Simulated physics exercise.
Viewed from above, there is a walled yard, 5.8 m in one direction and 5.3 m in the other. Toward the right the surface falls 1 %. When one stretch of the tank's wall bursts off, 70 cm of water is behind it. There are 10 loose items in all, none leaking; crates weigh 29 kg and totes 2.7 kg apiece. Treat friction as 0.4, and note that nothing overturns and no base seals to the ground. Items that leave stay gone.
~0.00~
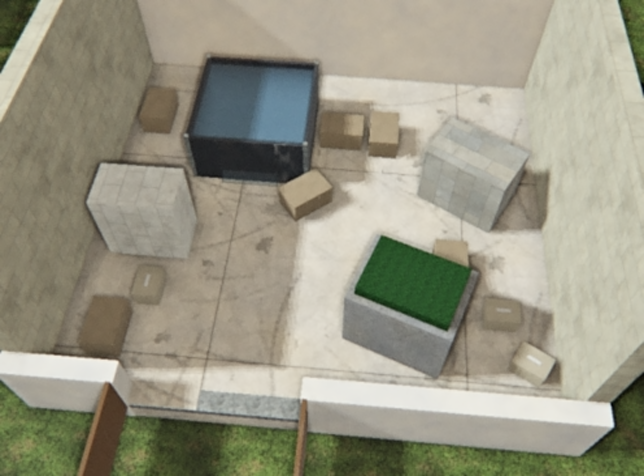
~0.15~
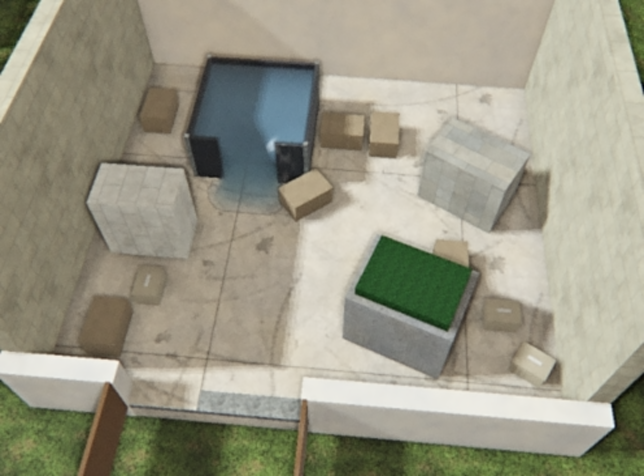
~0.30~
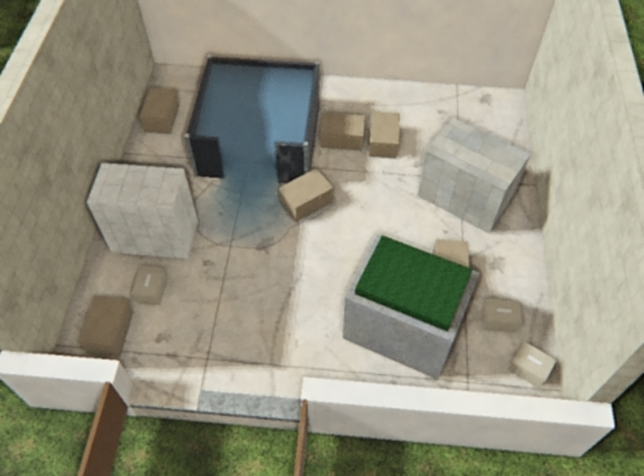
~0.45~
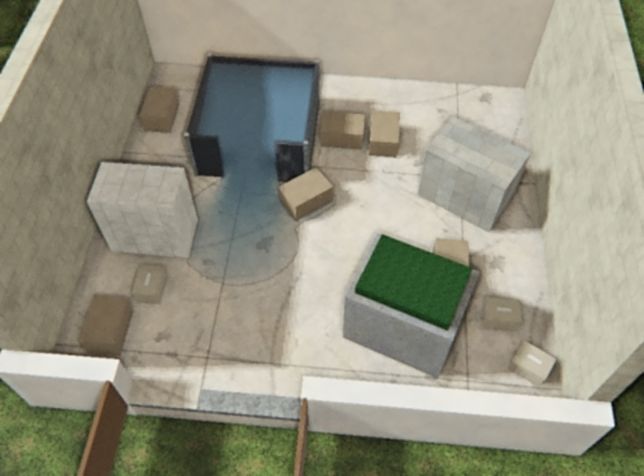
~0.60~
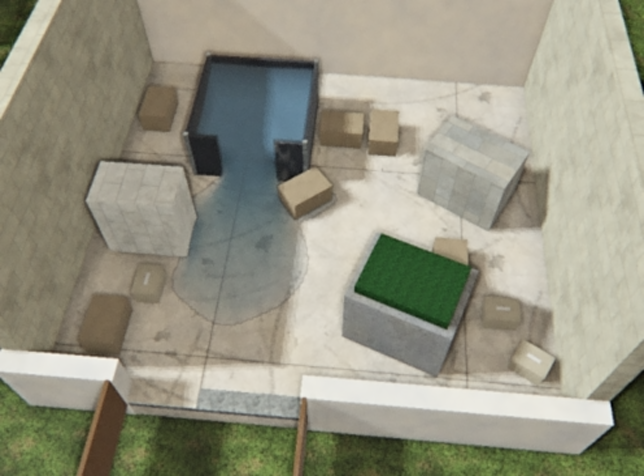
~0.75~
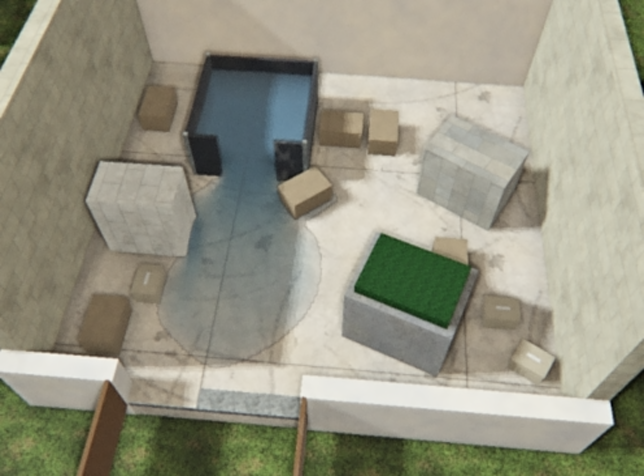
Walled yard seen from above, with water pouring through a gap in a dark tank and spreading across the floor between blocks and crates.
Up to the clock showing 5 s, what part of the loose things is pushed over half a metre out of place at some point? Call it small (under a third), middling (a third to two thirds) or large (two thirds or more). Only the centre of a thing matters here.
Small, under a third.
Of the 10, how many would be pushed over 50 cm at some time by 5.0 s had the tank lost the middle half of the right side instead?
Count: 4.
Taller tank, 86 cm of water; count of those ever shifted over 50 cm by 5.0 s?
Then it comes to 3.
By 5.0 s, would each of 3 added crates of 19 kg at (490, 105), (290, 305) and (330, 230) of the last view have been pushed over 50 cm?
One after another they come out inside the limit, above it, inside the limit.
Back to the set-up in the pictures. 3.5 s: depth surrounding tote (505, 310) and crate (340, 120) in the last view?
First roughly 1 cm, second roughly 0 cm.
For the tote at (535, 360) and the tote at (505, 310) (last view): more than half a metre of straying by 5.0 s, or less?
Beyond half a metre, then within half a metre.
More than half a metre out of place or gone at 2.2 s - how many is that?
1 of them.
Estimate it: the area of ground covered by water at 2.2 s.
That flooded area is roughly 13 m2.
After 1.1 s 0 of 10 are over 50 cm from their spots; 0 afloat.
After 2.2 s 1 of 10 are over 50 cm from their spots; 0 afloat.
After 3.5 s 1 of 10 are over 50 cm from their spots; 1 afloat.
After 5.0 s 2 of 10 are over 50 cm from their spots, and 2 have been at some point; 2 afloat.
